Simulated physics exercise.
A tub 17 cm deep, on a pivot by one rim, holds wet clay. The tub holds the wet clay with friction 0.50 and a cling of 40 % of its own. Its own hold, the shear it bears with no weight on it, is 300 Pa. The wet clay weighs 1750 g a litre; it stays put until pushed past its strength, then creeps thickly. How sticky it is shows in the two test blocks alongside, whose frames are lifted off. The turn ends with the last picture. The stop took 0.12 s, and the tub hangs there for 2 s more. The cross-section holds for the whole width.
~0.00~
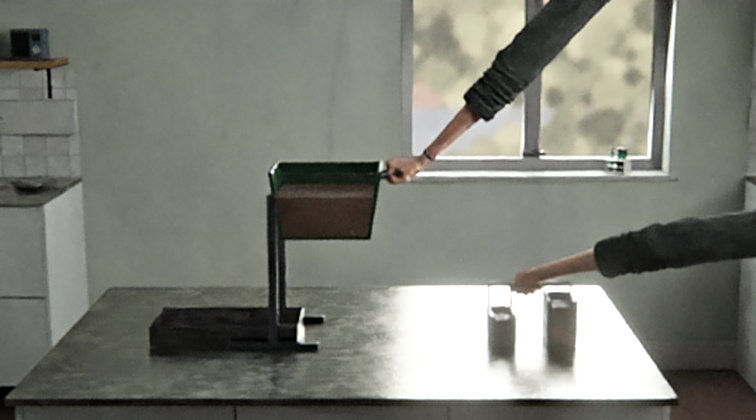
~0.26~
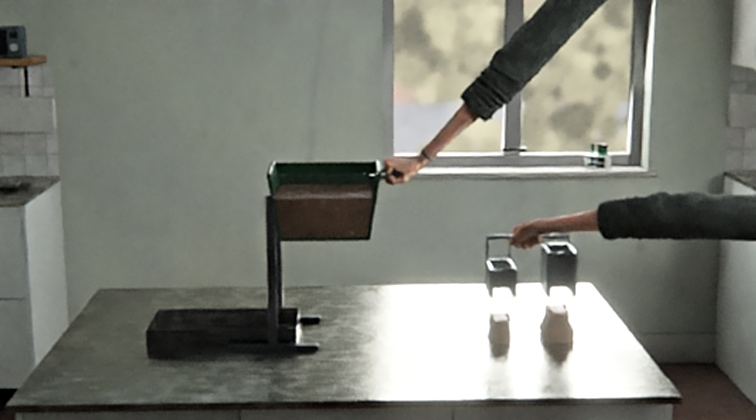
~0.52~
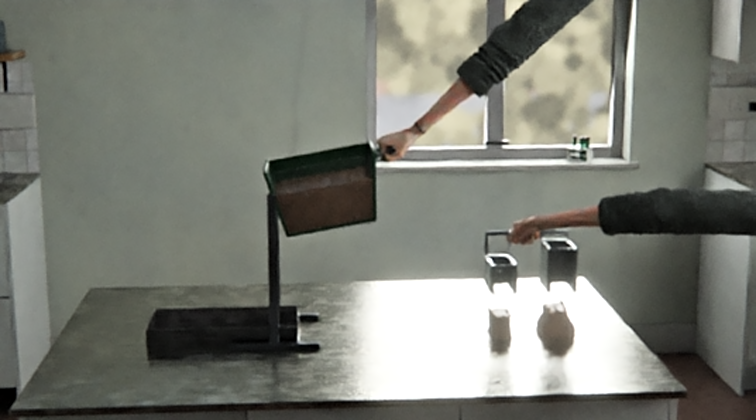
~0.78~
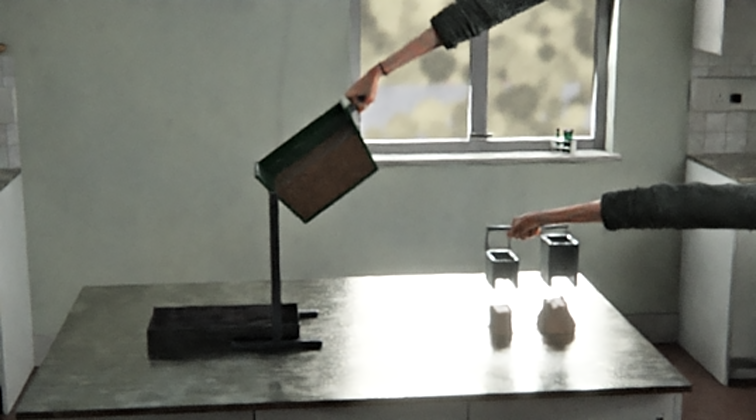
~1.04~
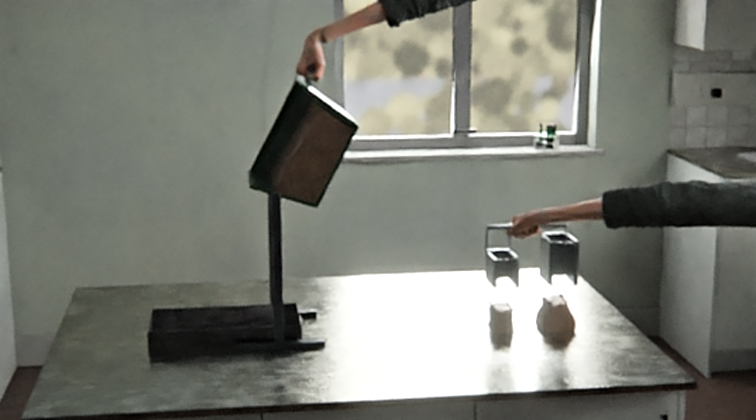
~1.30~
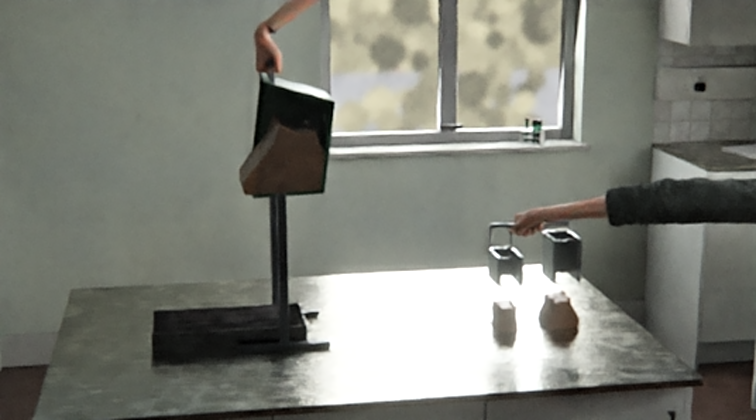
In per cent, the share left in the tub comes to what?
Expect roughly 50 %.
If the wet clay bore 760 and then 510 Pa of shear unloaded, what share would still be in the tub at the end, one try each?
In that order: 100 %, 55 %.
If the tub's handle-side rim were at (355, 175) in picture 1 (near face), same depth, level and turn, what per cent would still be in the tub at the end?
It would be near 70 %.
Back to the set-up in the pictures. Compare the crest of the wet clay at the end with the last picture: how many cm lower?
About 9 cm.
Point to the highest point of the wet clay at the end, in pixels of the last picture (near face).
Around (309, 159).
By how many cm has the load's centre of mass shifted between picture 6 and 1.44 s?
Some 5 cm.
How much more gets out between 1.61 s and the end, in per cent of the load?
About 4 %.
After 1.44 s, the tub is at 82 degrees and holds 74 %.
After 1.61 s, the tub is at 82 degrees and holds 54 %.
After 1.78 s, the tub is at 82 degrees and holds 52 %.
After 1.95 s, the tub is at 82 degrees and holds 51 %.
After 3.30 s, at the end, the tub is at 82 degrees and holds 50 %.
